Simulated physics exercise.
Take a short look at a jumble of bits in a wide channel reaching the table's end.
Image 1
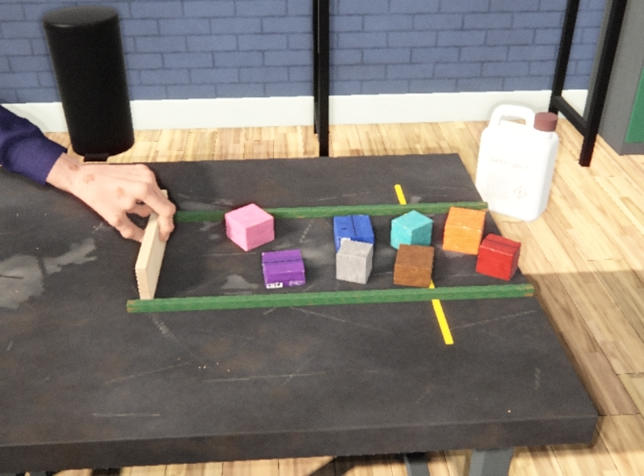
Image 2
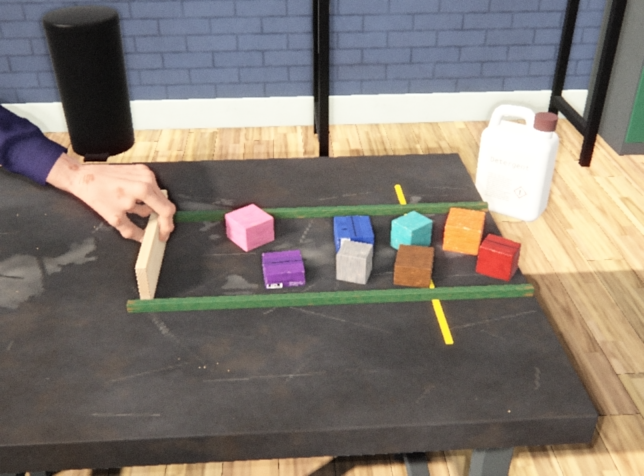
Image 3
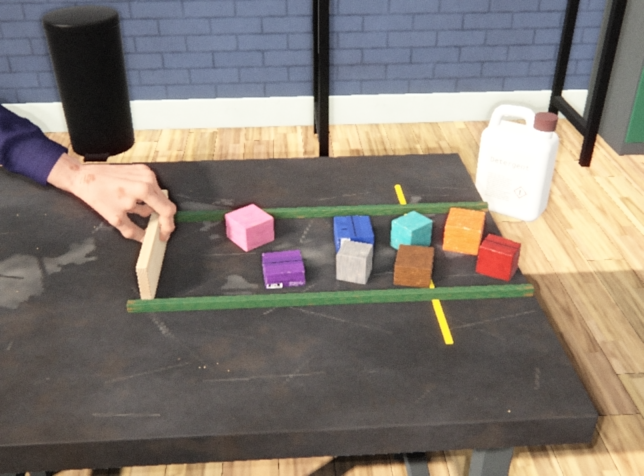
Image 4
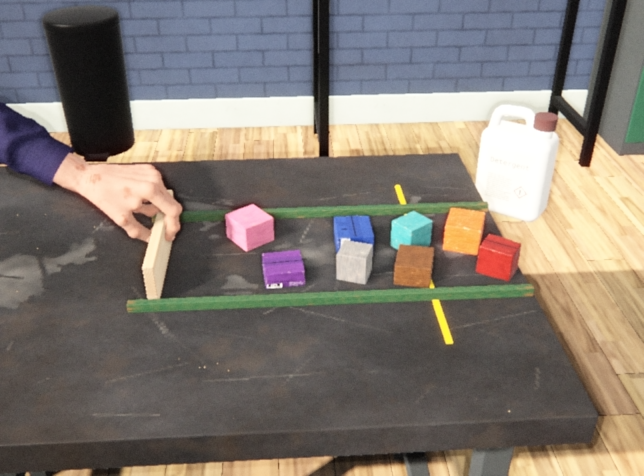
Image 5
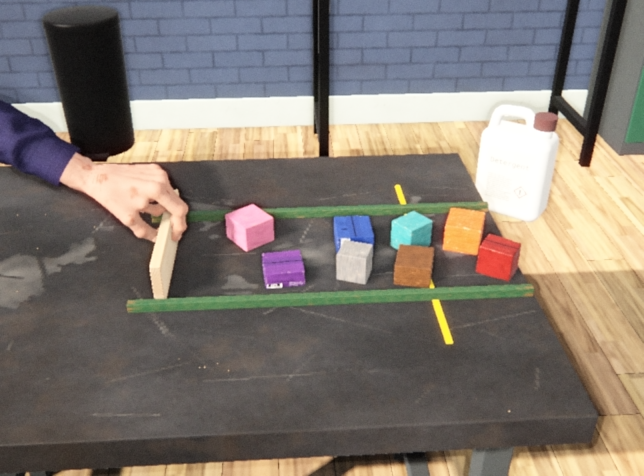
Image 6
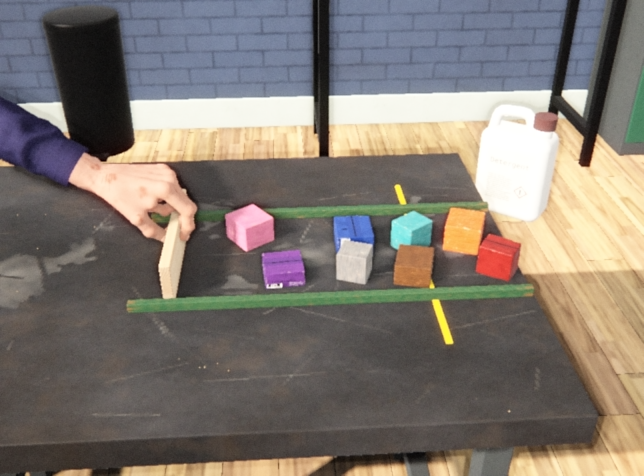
In the video, a hand holds a light wooden board upright between two green rails on a dark table, then slides it slightly right toward the pink and purple blocks, while all the colored blocks ahead remain still.
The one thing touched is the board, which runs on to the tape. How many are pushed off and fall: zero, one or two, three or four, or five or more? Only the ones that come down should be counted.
In the end one or two are gone from the table.
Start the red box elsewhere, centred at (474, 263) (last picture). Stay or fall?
Well, this time it drops away.
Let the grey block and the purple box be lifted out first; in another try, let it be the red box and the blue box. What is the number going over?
The count is 1 in the first case and 0 in the second.
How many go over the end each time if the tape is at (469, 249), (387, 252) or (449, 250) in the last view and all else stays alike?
Floor tally per try: 6 / 0 / 4.
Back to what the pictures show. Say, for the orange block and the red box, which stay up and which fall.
Orange block: Falls off; red box: Falls off.
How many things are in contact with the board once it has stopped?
In contact: 2.
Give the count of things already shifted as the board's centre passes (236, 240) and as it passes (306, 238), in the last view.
At that stage 1; at the next, 4.
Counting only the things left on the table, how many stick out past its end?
Expected count: 2.
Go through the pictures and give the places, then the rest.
In the first picture, red box (499, 257); orange block (464, 231); turquoise block (412, 233); board (155, 243); tape (419, 251).
In the second picture, orange block (464, 231); brown block (414, 266).
In the third picture, turquoise block (411, 233); purple box (283, 269).
In the fourth picture, red box (499, 258); board (161, 243).
In the fifth picture, orange block (464, 231); pink block (250, 227).
In the sixth picture, red box (499, 258); orange block (464, 231); turquoise block (411, 233); board (176, 242); tape (419, 251).
A little later, none off yet; red box at rest near (499, 258); orange block at rest near (464, 231); turquoise block at rest near (411, 233).
When it is over, the number that fall off is one or two; down, orange block and red box.
